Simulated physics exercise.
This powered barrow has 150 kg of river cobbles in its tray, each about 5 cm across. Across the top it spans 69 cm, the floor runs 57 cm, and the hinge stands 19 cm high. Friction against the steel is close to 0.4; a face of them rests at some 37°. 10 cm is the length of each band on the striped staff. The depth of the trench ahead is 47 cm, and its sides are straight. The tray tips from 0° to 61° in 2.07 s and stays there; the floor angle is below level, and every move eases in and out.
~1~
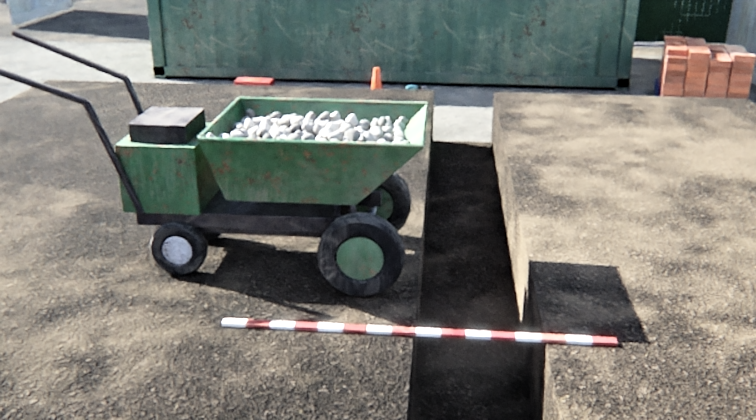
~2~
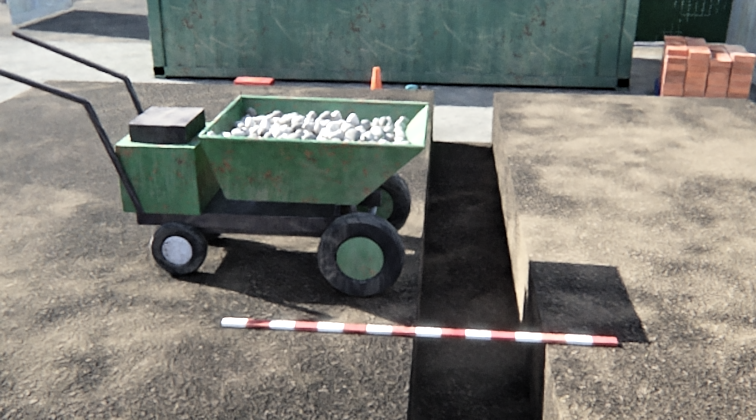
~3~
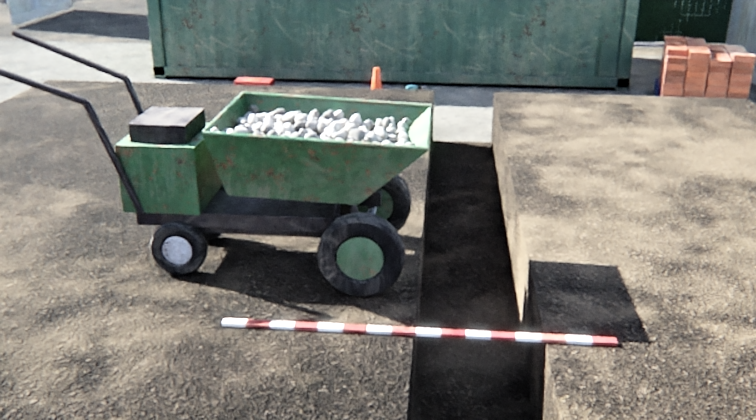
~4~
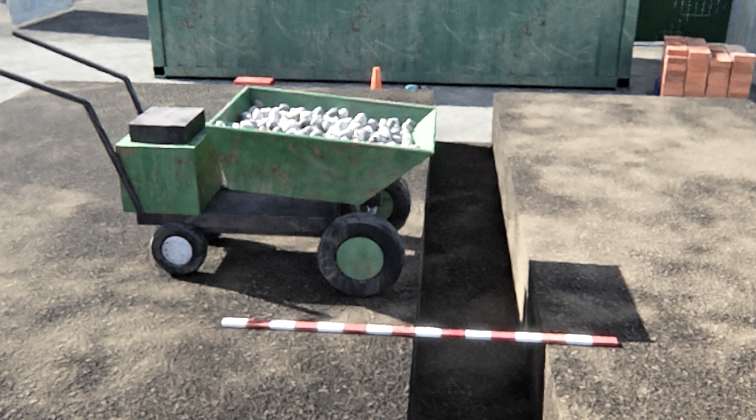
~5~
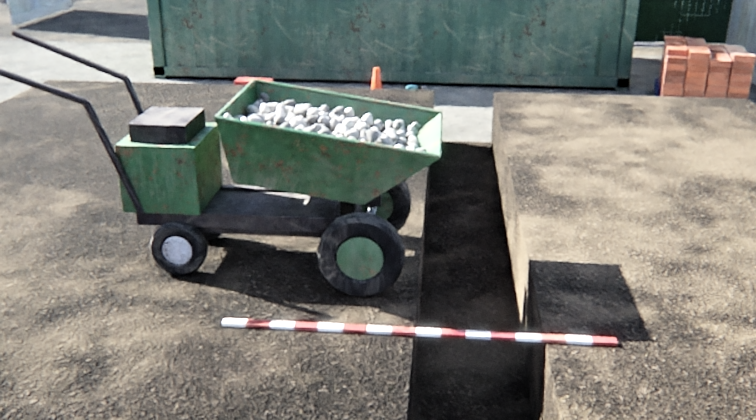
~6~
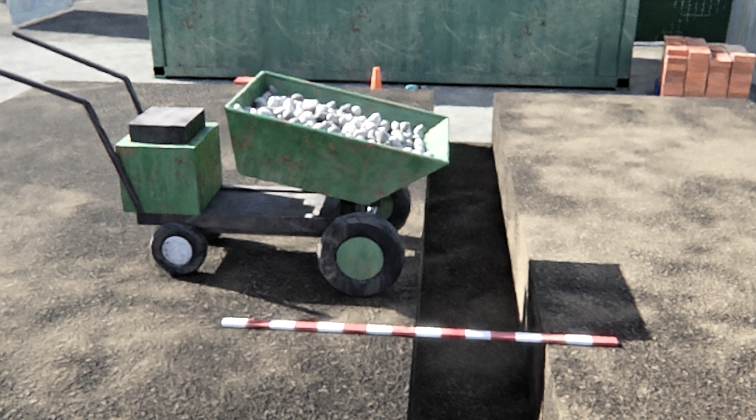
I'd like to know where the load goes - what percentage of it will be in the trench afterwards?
I would put it at about 73 per cent.
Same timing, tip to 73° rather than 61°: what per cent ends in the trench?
Close to 75 per cent then.
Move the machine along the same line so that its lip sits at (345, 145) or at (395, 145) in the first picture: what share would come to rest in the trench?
Around 100 and then 95 percent.
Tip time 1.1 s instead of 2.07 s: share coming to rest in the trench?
Roughly 65% would finish there.
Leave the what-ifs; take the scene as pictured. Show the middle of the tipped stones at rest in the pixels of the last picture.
The middle should be near (504, 337).
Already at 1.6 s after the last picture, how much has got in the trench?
25 per cent or so by then.
Then, 0.9 s after the last picture the floor is at 51°, 100 % in the tray; the foremost stones are at (490, 212).
Then, 1.6 s after the last picture the floor is at 61°, 60 % in the tray, 26 % in the trench, 15 % past the trench; the foremost stones are at (602, 263).
Then, 1.9 s after the last picture the floor is at 61°, 33 % in the tray, 41 % in the trench, 26 % past the trench; the foremost stones are at (665, 276).
Then, 3.9 s after the last picture the floor is at 61°, 0 % in the tray, 73 % in the trench, 27 % past the trench; the foremost stones are at (695, 276).
